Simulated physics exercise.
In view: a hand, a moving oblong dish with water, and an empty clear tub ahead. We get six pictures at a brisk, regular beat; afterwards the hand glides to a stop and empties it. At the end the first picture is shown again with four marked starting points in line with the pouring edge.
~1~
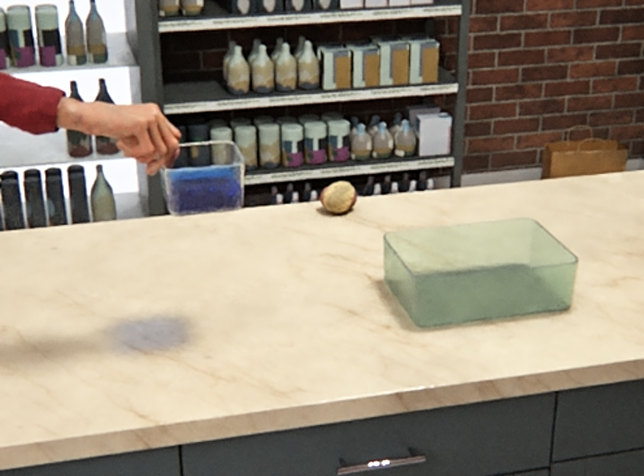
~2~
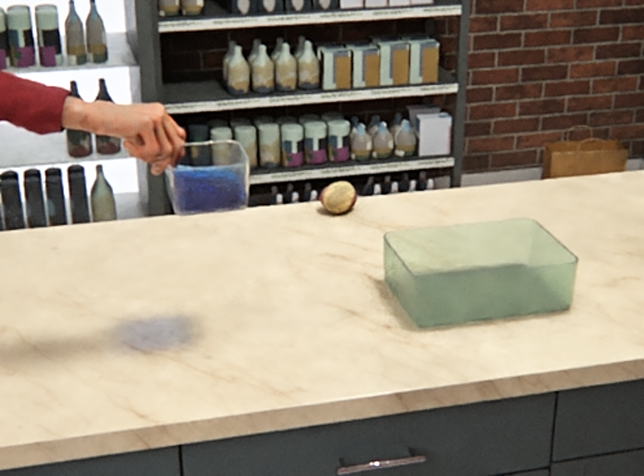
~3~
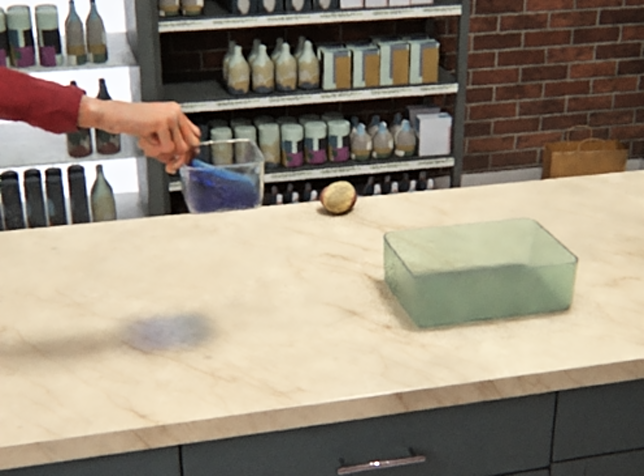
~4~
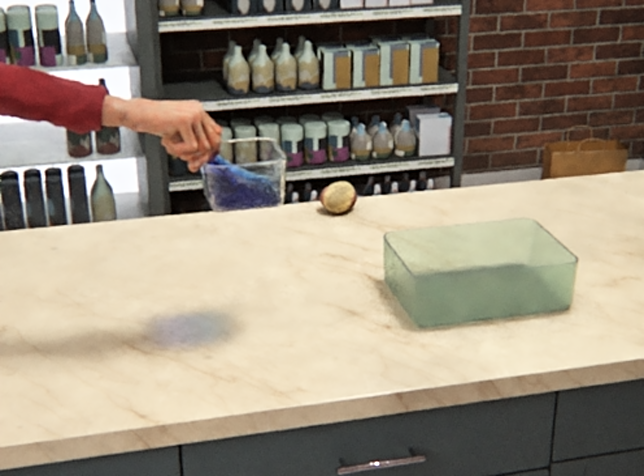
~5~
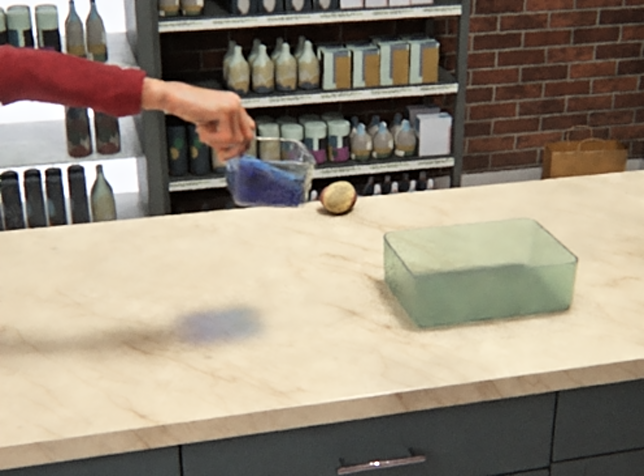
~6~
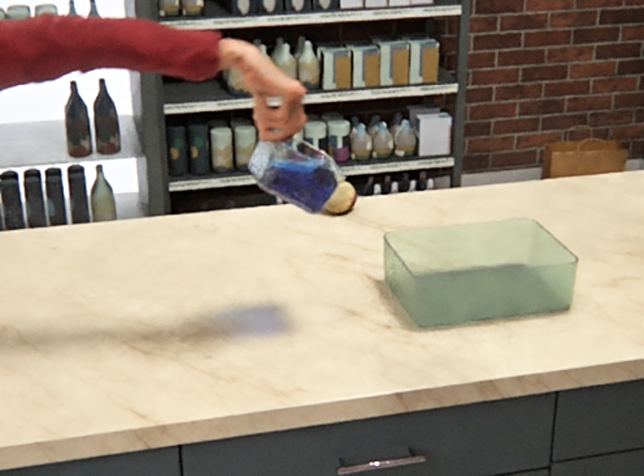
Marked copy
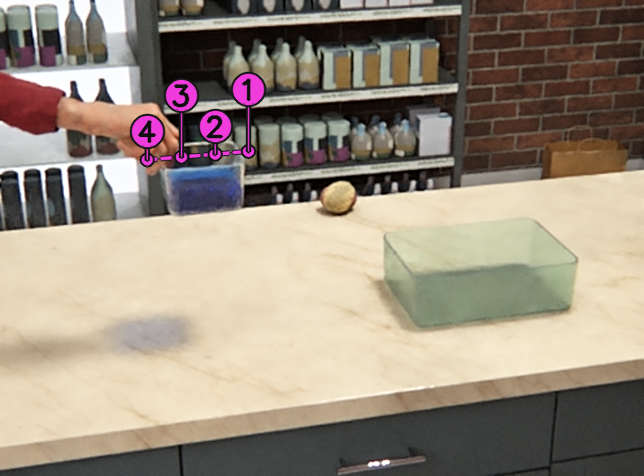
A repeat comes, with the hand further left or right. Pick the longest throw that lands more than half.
2.
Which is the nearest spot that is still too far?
It is 3.
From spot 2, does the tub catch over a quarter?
Yes.
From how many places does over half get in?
Two of the four.
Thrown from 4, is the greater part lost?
Yes, it does.
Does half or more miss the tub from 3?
Yes, it does.
On the marked copy, 1 at (248, 151); 2 at (215, 154); 3 at (181, 157); 4 at (147, 159).
With 1, about 80 % lands in the tub, 3 % falls short and 17 % goes beside or beyond.
With 2, about 72 % lands in the tub, 14 % falls short and 14 % goes beside or beyond.
With 3, about 28 % lands in the tub, 66 % falls short and 6 % goes beside or beyond.
With 4, about 0 % lands in the tub, 98 % falls short.
